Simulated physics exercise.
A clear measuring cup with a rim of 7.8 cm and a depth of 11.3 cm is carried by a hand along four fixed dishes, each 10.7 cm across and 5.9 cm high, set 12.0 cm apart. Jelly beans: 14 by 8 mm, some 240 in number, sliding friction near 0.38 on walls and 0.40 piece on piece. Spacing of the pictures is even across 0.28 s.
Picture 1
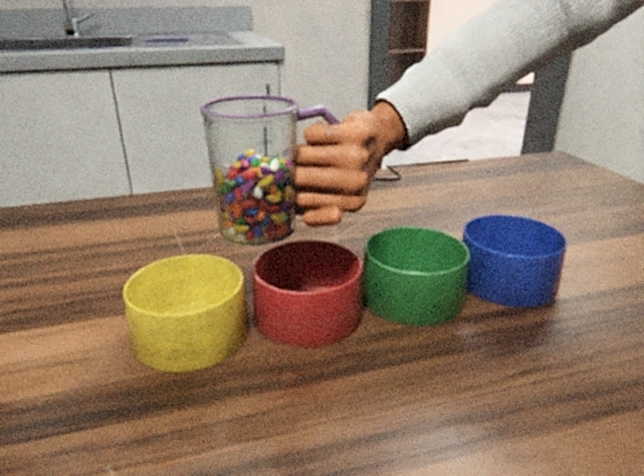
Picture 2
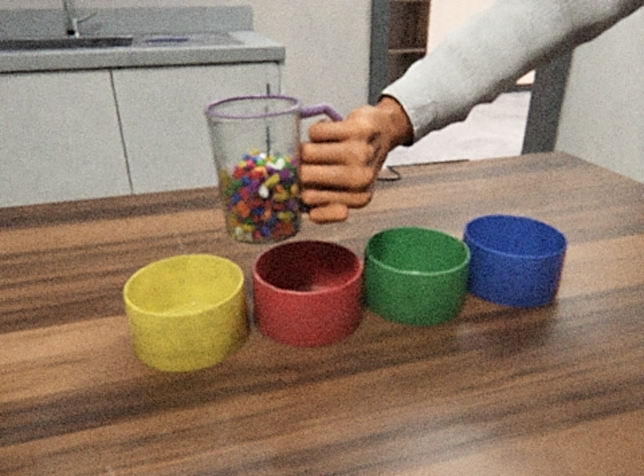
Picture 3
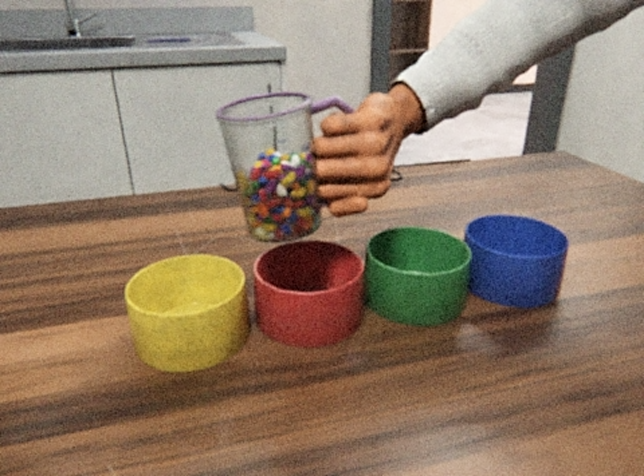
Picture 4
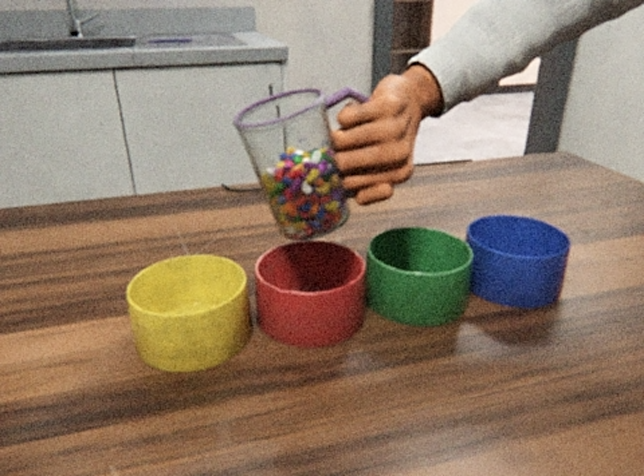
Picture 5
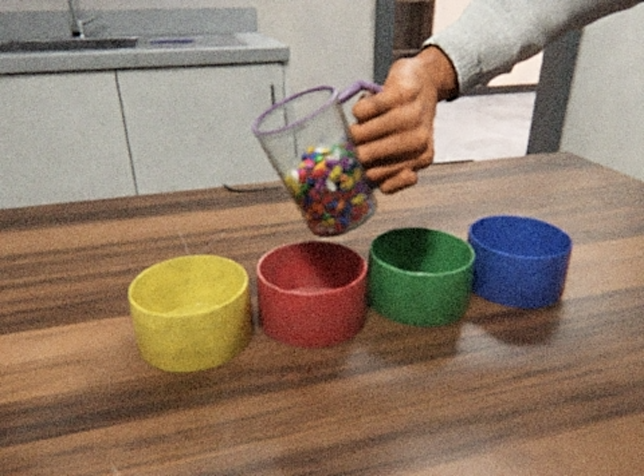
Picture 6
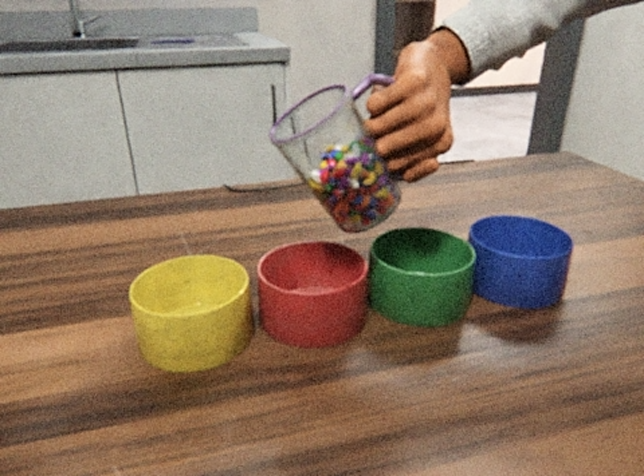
On a wooden kitchen table, a hand moves a clear cup of colourful jelly beans rightward above four coloured dishes, tilting it leftward.
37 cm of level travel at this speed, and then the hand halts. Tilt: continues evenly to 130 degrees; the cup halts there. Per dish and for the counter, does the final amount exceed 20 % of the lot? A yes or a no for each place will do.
Red - no; blue - yes; green - no; yellow - no; counter - no.
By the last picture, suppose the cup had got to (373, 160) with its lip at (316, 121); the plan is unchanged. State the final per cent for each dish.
In the end red holds 0, blue holds 100, green holds 0, yellow holds 0.
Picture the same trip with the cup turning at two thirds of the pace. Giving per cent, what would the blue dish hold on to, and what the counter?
Result: Blue dish 100, counter 0.
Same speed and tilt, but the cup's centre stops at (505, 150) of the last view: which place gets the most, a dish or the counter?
Green.
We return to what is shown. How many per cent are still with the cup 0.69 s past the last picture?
Somewhere close to 75 percent.
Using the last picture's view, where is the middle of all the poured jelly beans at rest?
About (519, 265).
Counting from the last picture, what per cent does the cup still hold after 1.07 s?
Some 0 per cent of the load.
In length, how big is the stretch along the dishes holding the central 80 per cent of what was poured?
It spans roughly 6 centimetres along the row.
Then, 0.42 s after the last picture, tilt 91 degrees; cup holds 100 %.
Then, 0.69 s after the last picture, tilt 128 degrees; cup holds 75 %, blue 20 %.
Then, 1.07 s after the last picture, tilt 130 degrees; cup holds 0 %, blue 95 %.
In the end, red 0 %, blue 95 %, green 0 %, yellow 0 %, counter 0 %.
